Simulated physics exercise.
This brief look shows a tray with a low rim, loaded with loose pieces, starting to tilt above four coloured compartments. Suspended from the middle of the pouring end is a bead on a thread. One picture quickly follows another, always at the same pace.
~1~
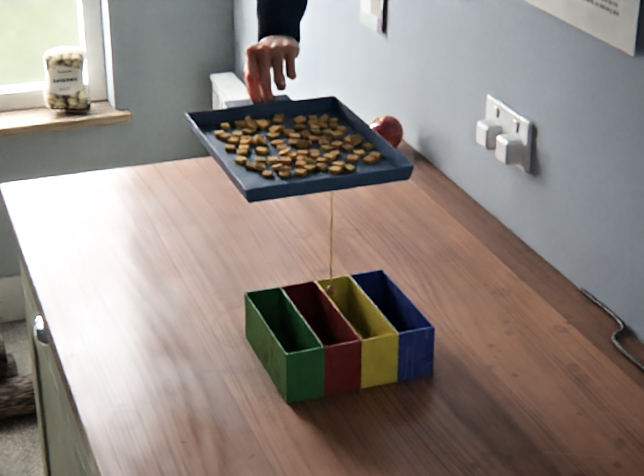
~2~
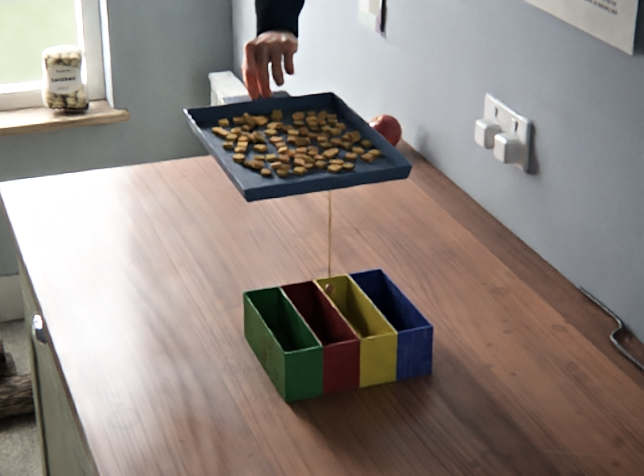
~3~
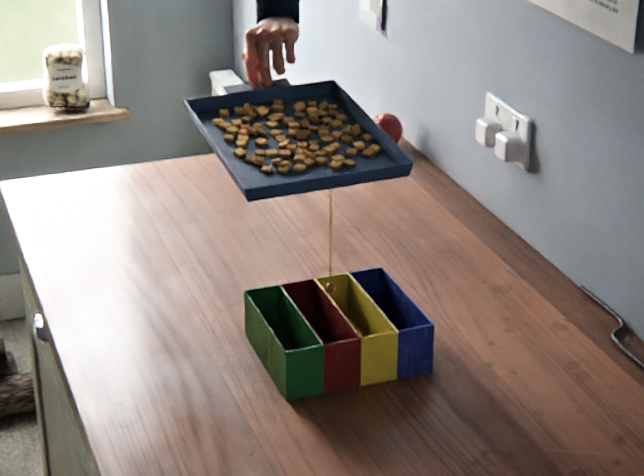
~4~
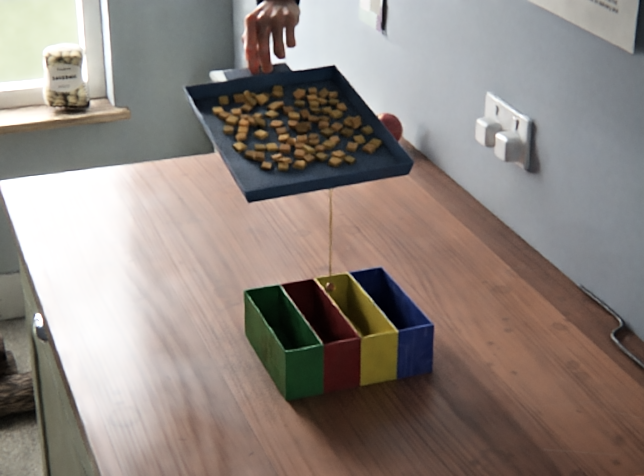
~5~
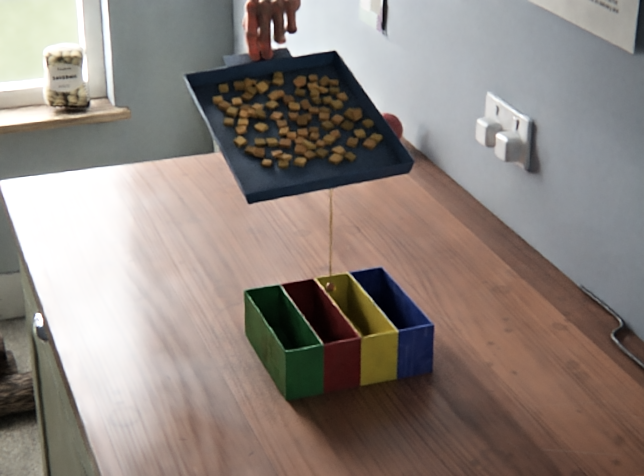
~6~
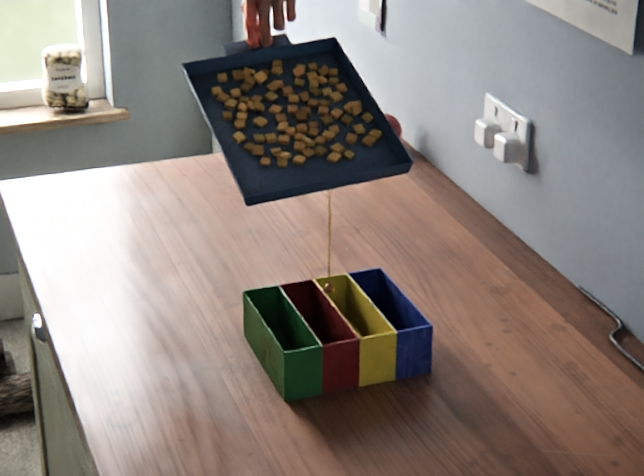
Dark tray of small brown pieces tilting gradually toward its lower left corner as a hand raises its far edge above coloured compartments.
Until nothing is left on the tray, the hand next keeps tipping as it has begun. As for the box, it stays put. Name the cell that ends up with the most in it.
Most ends up in the green cell.
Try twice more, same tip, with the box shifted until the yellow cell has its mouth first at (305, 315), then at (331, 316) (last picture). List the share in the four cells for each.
90 and 90 in a hundred, in turn.
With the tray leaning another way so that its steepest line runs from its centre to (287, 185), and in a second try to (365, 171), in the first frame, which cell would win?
One: The green cell. Two: The blue cell.
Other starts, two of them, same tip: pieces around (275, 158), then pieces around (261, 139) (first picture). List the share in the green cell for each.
You'd get near 50 percent first and near 40 percent after that.
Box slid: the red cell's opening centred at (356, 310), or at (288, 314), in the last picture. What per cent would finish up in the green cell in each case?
Around 20 % followed by around 30 %.
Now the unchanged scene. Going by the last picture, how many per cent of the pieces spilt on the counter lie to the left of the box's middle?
100 per cent, about.
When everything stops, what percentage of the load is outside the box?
Some 30 percent of the load.
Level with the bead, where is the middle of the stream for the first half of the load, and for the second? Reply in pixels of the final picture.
Close to (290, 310), then close to (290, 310).
Shortly afterwards, tray tipped steeply; all but a few on the tray; only a few falling or outside the box.
Next, tray tipped right over; the bulk on the tray; a little in the green cell; a little falling or outside the box.
Some moments later, tray tipped past a quarter turn; near a third in the green cell; near a quarter in the red cell; a little in the yellow cell; only a few in the blue cell; near a quarter falling or outside the box.
In the end, tray tipped past a quarter turn; near a third in the green cell; near a quarter in the red cell; a little in the yellow cell; only a few in the blue cell; near a quarter outside the box.
